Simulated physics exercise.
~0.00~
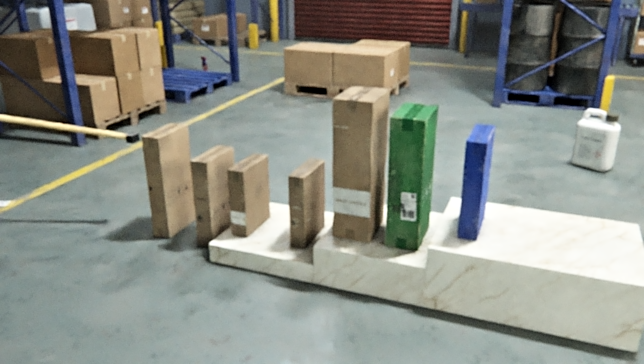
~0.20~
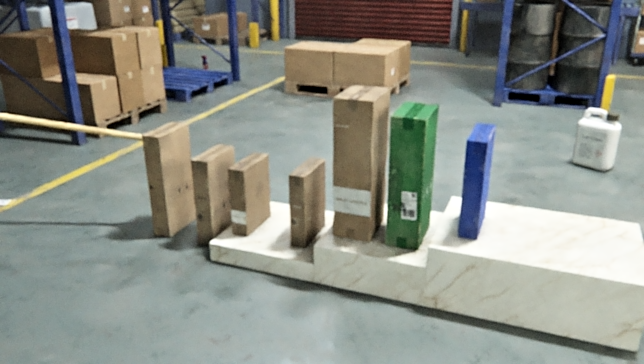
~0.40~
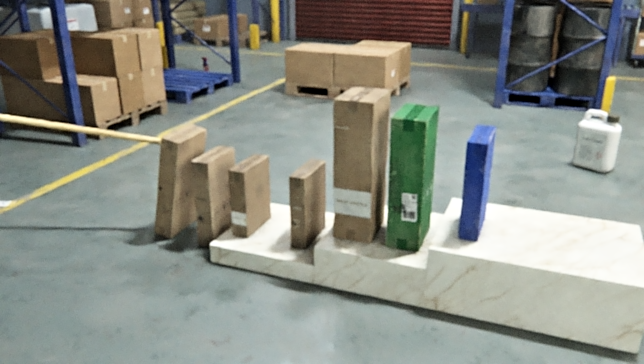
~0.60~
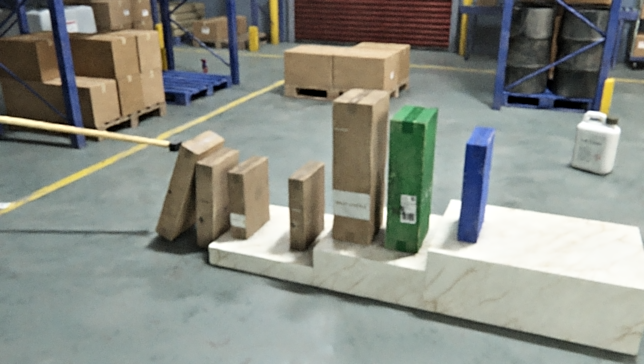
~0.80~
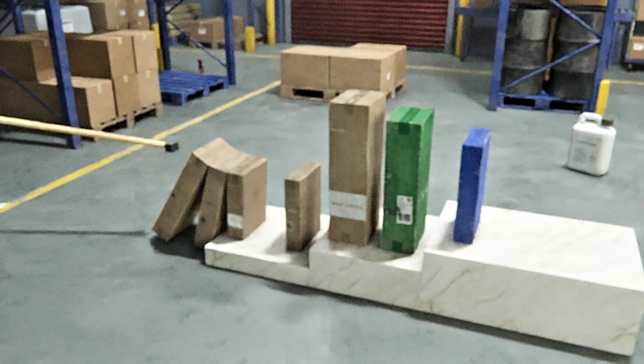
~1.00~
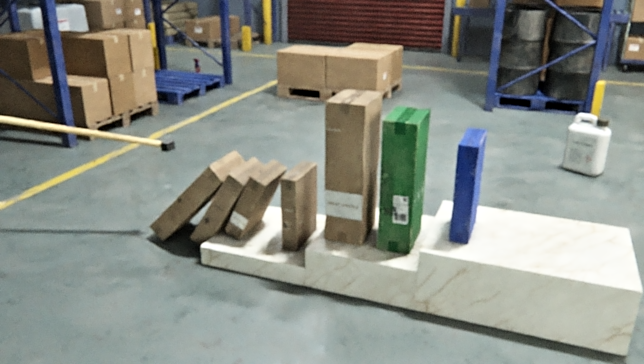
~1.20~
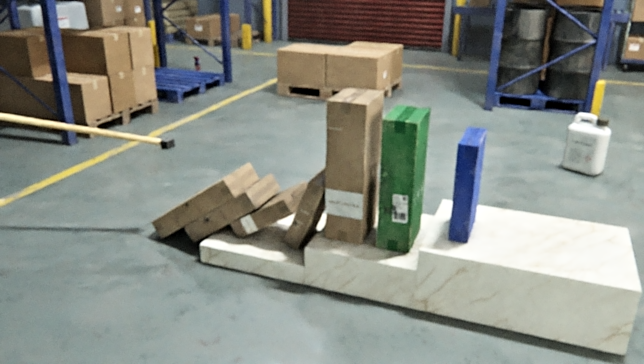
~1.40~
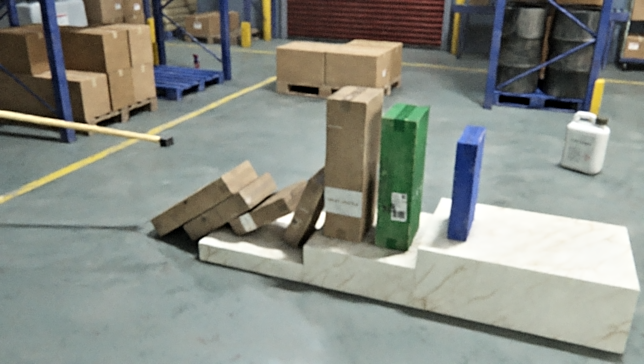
In a warehouse with stacked boxes and blue racking, seven upright cartons stand in a row, the first on the floor and the rest along low, pale marble-patterned steps. A pole reaches in from the left and pushes the top of the first brown carton to the right. It tips into its neighbour, which leans onto the next, and that one topples into the small carton ahead. The small carton tilts against the tall brown one and stops there. The first four rest in a slanted heap, while the tall brown, green and blue cartons remain standing.
